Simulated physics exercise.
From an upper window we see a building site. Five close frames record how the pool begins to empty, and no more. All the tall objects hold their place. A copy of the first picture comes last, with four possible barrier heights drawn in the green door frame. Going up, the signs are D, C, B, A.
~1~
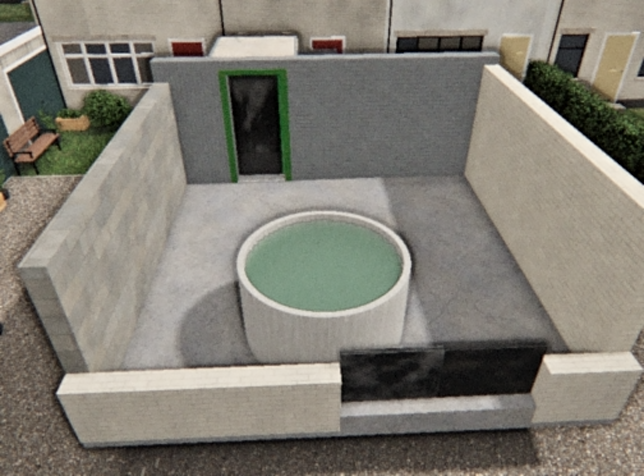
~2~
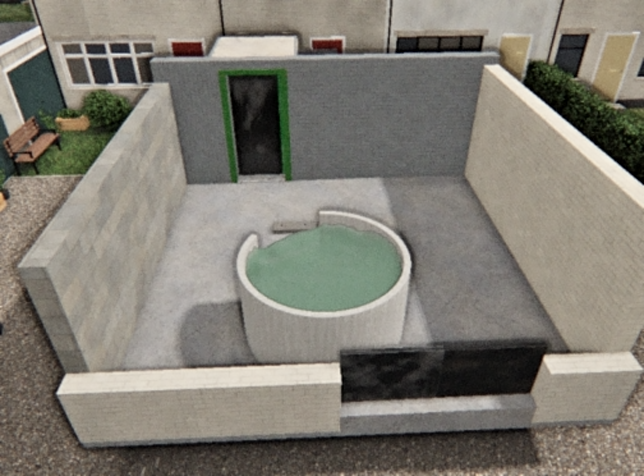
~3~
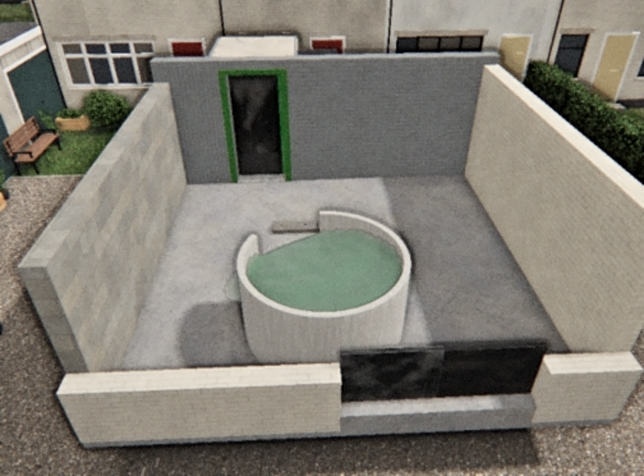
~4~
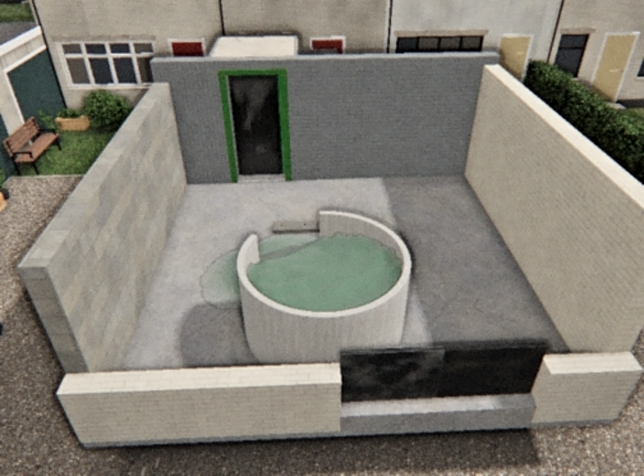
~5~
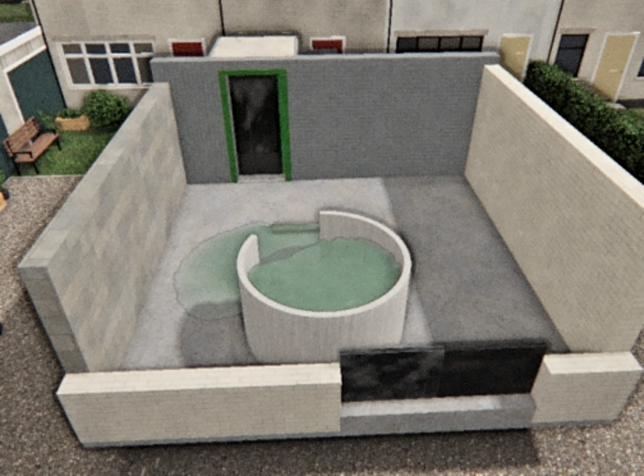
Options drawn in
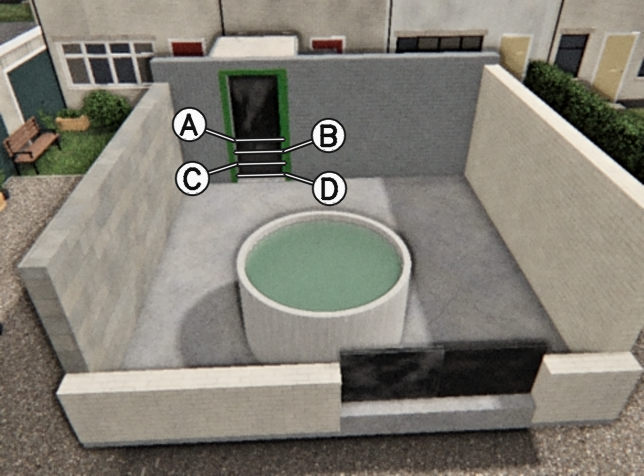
On a walled building site seen from above, a round, pale-walled pool of green water sits still in front of a green-framed doorway. A section at the back of its rim opens, and the water inside shifts and lowers as a thin, clear sheet spreads across the grey ground behind it and to the left.
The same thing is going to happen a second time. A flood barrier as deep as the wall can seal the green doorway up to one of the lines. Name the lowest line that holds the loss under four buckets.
The limit is C.
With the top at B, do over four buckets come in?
No.
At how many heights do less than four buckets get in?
Three of the four.
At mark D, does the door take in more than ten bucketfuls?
Yes, it does.
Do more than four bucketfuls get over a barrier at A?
No.
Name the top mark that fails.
The answer is D.
In white, A at (258, 139); B at (259, 151); C at (260, 163); D at (261, 175); from the bottom up D, C, B, A.
With A, nothing gets over.
With B, nothing gets over.
With C, a splash gets over, under a bucket.
With D, dozens of bucketfuls pour in.
